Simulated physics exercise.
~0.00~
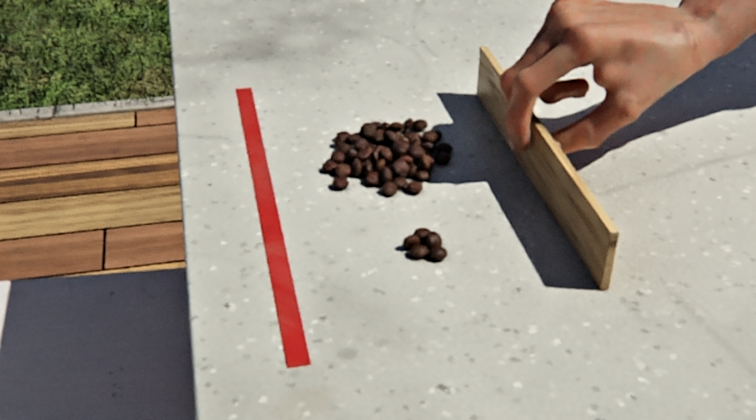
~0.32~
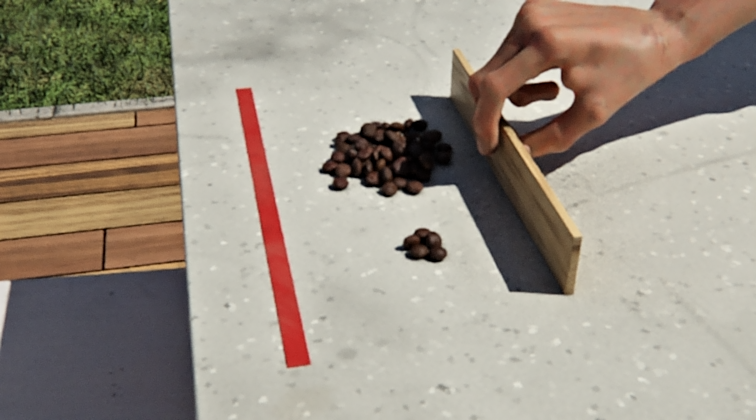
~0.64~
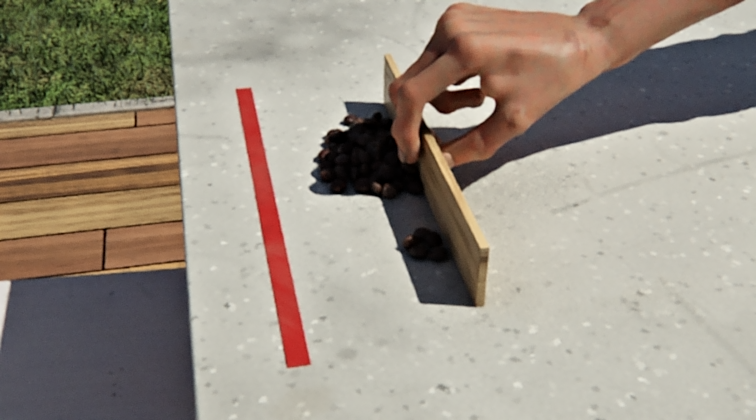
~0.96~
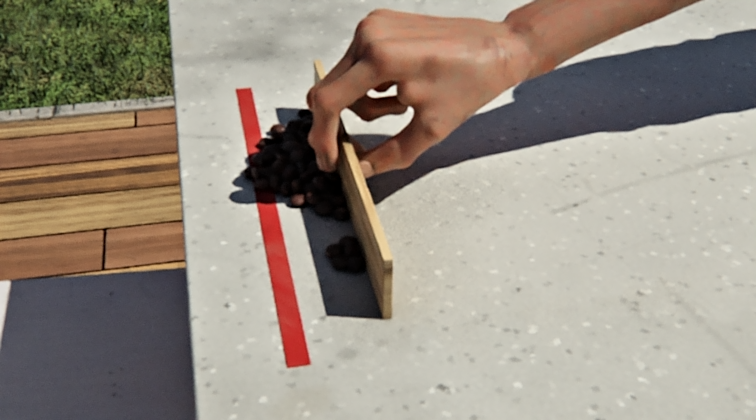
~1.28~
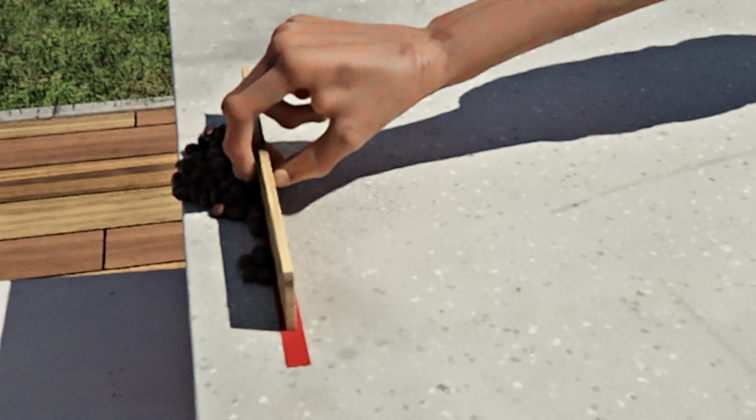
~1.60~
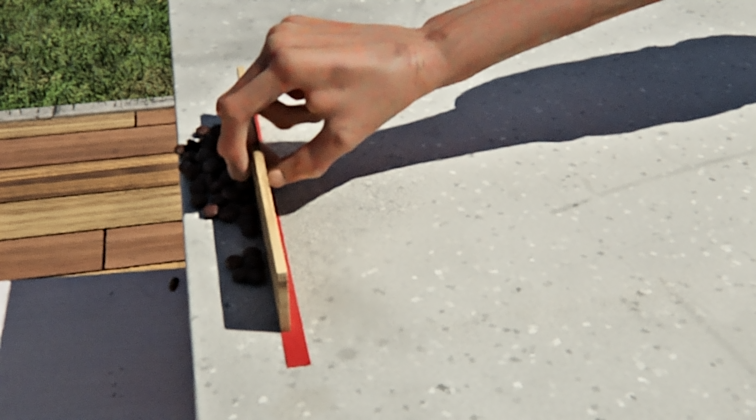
A hand slid an upright strip of wood left across a pale speckled table, pushing a large and a small heap of dark beans to the red tape, where the small heap stayed on the table and some of the large one went over the edge.
